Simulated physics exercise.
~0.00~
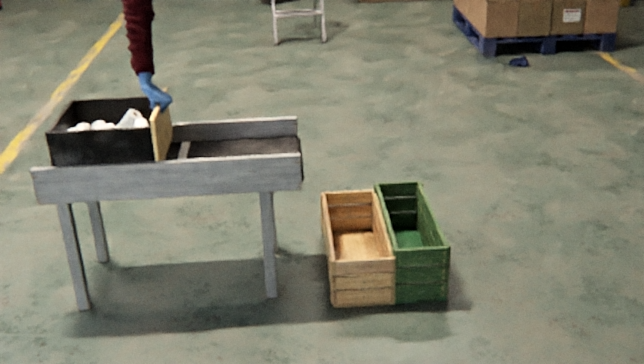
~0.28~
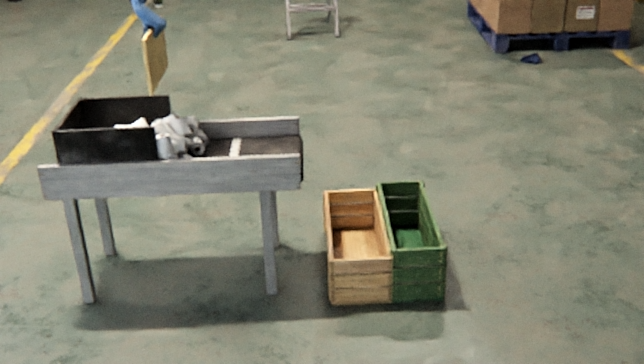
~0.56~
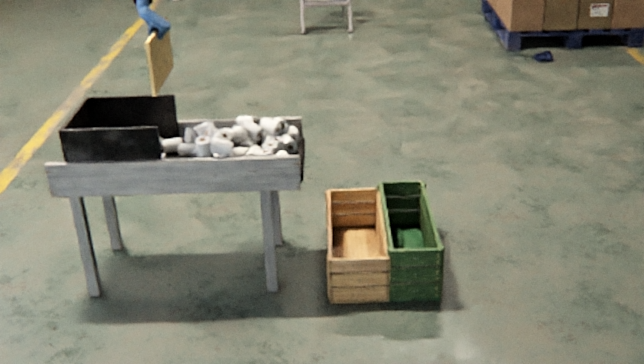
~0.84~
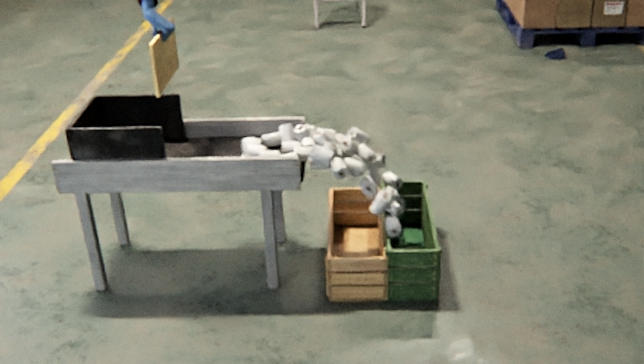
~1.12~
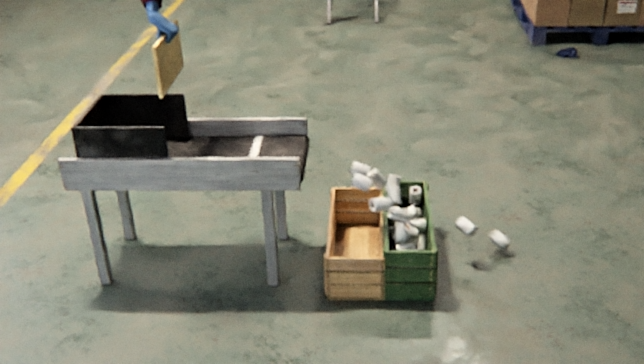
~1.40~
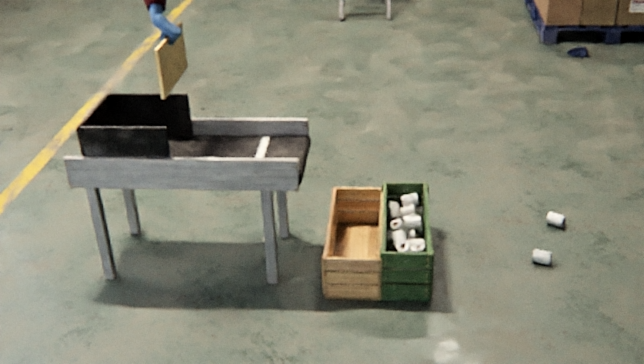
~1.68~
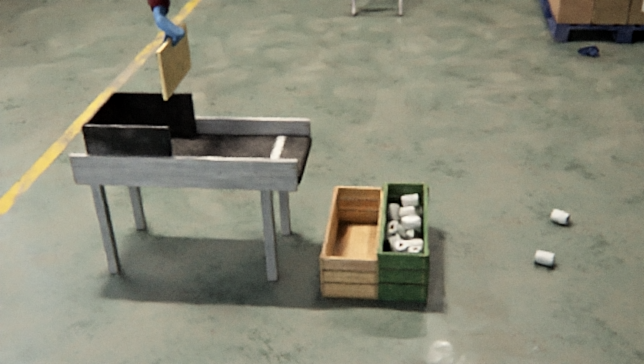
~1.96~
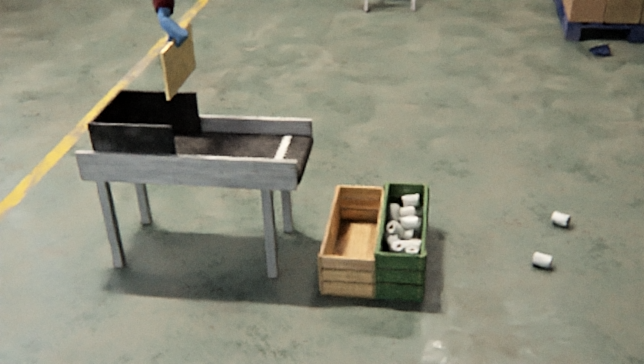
In this clip, a blue-gloved hand lifts a panel from a black pen on a raised belt, and white paper rolls travel right and spill off the end. Most land in the green bin beyond the empty wooden one, while two come to rest on the floor farther right.
